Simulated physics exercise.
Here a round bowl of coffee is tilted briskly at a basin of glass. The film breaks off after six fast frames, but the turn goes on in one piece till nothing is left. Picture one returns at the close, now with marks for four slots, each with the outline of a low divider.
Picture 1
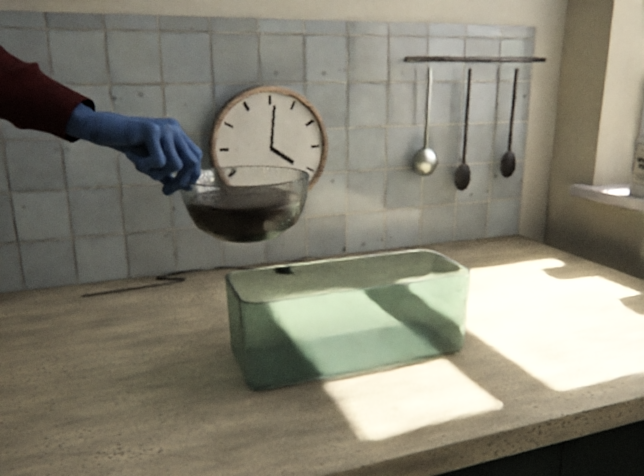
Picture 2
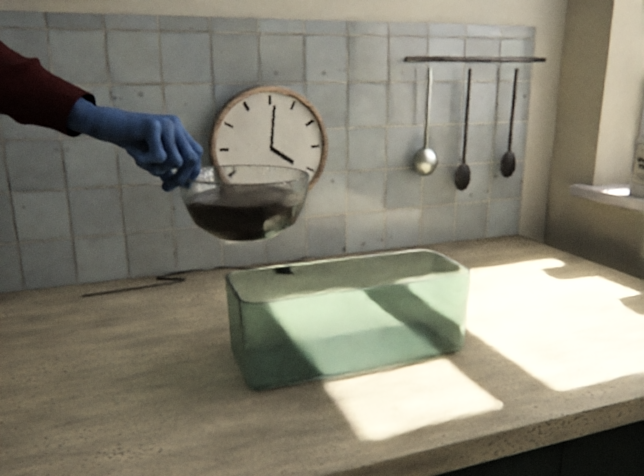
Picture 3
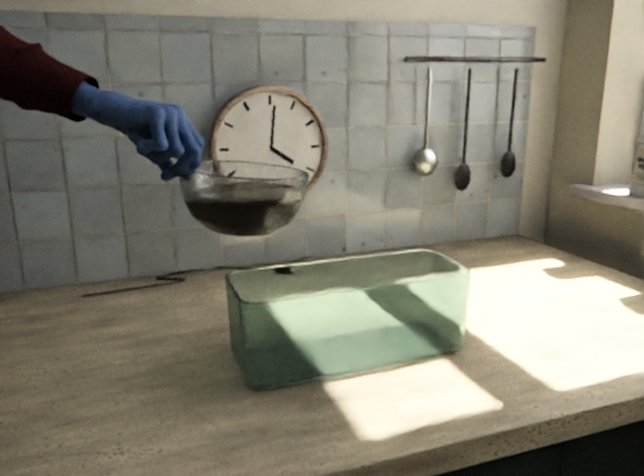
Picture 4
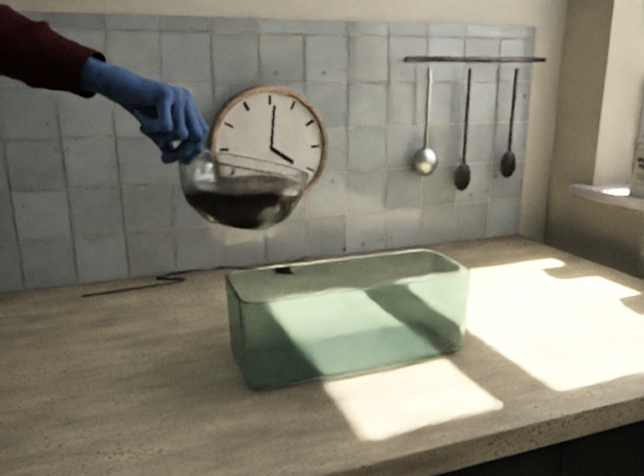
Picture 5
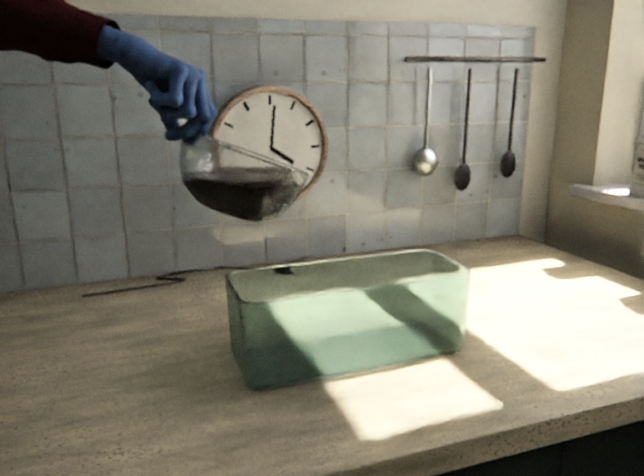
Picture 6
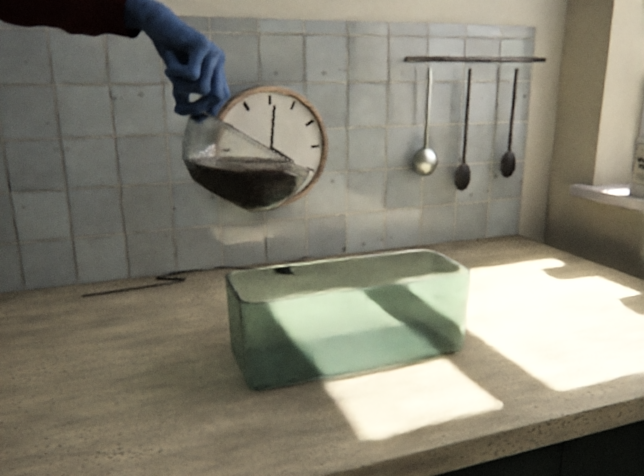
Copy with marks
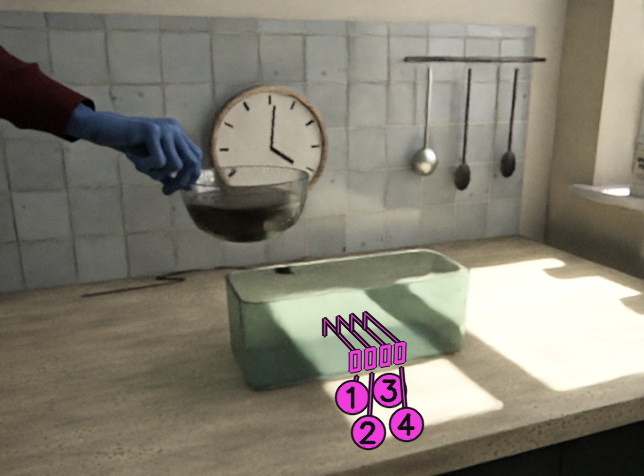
A blue-gloved hand tilts a round glass bowl of dark liquid above a glass basin.
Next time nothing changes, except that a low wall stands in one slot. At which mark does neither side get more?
4 works best here.
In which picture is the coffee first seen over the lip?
In picture 6.
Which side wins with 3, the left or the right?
The right one.
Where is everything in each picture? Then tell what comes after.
Upright, lip at (303, 171); basin from (246, 388) to (461, 348); nothing has left yet, in the first frame.
Upright, lip at (303, 171); nothing has left yet, in the second frame.
Tipped about 6°, lip at (303, 171); nothing has left yet, in the third frame.
Tipped about 12°, lip at (303, 171); nothing has left yet, in the fourth frame.
Tipped about 21°, lip at (303, 171); nothing has left yet, in the fifth frame.
Tipped about 32°, lip at (303, 171); coffee is over the lip, down to (303, 171), in the sixth frame.
On the marked copy, 1 at (356, 376); 2 at (371, 373); 3 at (386, 370); 4 at (401, 368).
For slot 1, about 18 % ends left of the wall and 80 % right of it.
For slot 2, about 23 % ends left of the wall and 75 % right of it.
For slot 3, about 34 % ends left of the wall and 65 % right of it.
For slot 4, about 48 % ends left of the wall and 50 % right of it.
